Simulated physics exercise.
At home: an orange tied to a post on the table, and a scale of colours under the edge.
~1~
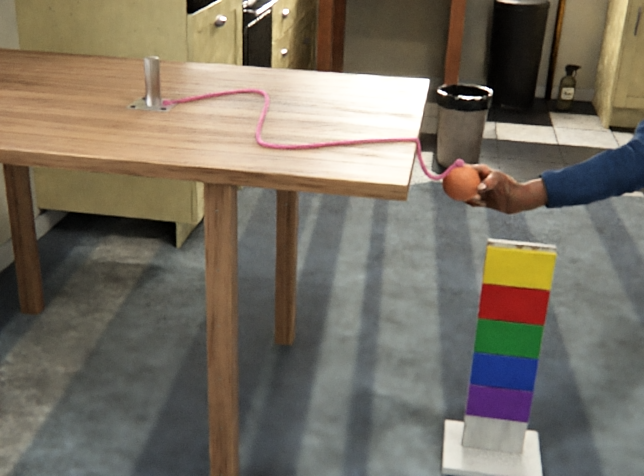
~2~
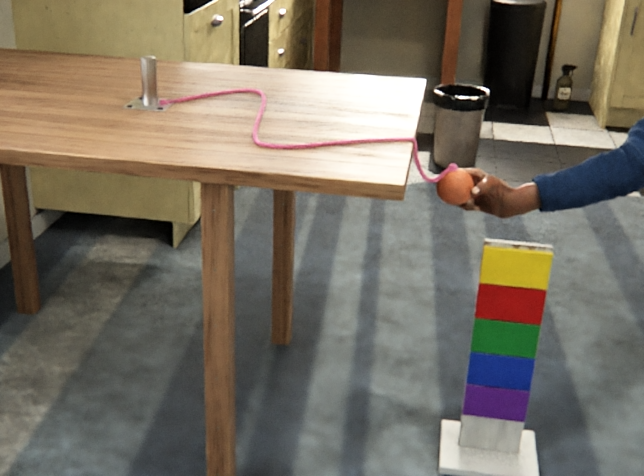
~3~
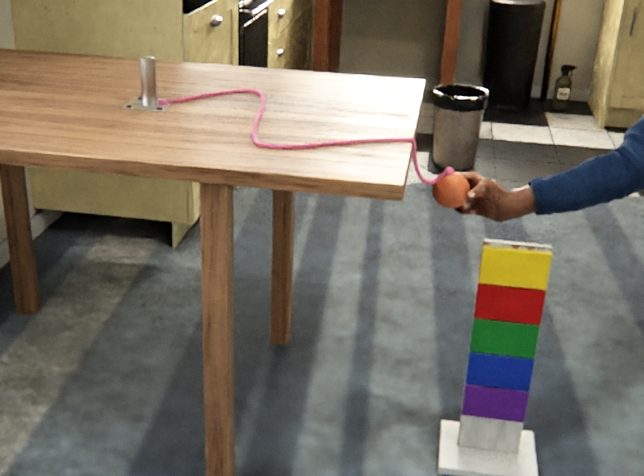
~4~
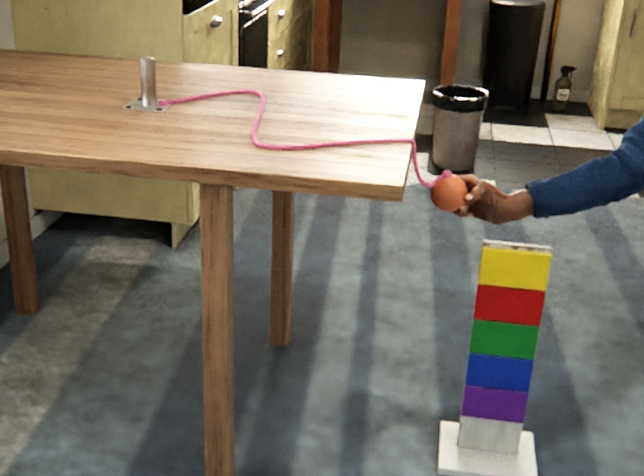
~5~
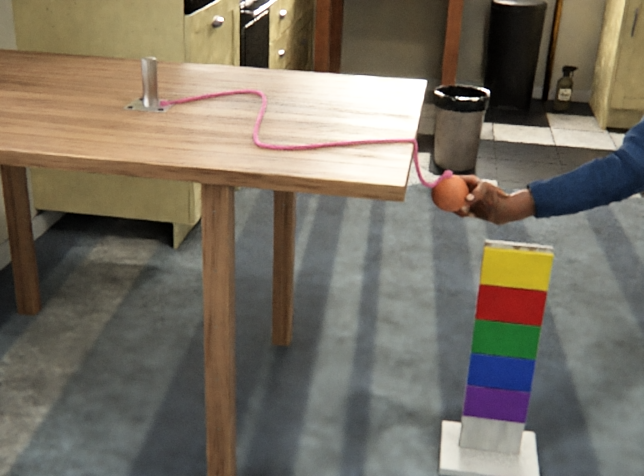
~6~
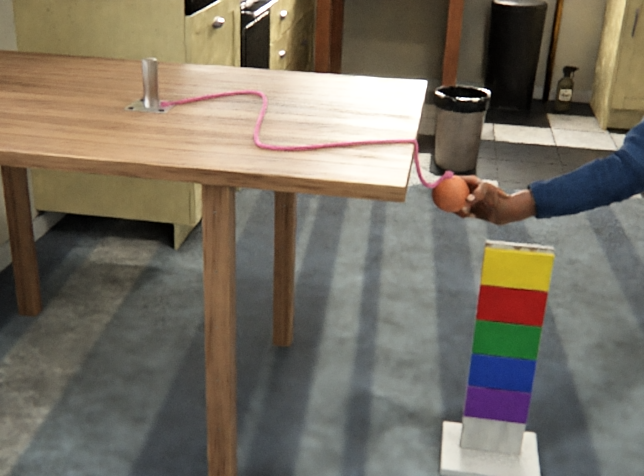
A hand holds an orange tied to a pink cord, barely moving beside the table.
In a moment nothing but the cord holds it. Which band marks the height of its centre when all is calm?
Its centre hangs level with the purple band.
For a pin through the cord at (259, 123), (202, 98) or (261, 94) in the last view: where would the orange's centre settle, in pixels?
About (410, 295), (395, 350) and (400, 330).
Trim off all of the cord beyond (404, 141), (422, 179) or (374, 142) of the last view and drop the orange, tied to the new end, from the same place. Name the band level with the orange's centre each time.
It would be green; blue; red.
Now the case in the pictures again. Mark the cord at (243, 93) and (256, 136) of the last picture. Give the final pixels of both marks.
At (260, 113), then (418, 144).
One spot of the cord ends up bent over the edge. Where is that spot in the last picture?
It lies at about (257, 132).
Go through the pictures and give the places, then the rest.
In the first picture, orange (461, 182); yellow (519, 269); red (514, 305); green (509, 339); blue (504, 372); purple (499, 404).
In the second picture, orange (455, 186); cord through (198, 97) (264, 97) (257, 123) (286, 147) (386, 140).
In the third picture, orange (451, 190).
In the fourth picture, orange (449, 193); cord through (197, 98) (263, 98) (256, 124) (285, 148) (385, 141).
In the fifth picture, orange (450, 193).
In the sixth picture, orange (451, 194); cord through (199, 99) (265, 99) (258, 125) (287, 149) (387, 141).
Soon after, orange near (375, 358); level with purple.
After that, orange near (409, 380); level with purple.
In the end, orange near (392, 373); level with purple. Its middle rests at the purple band.
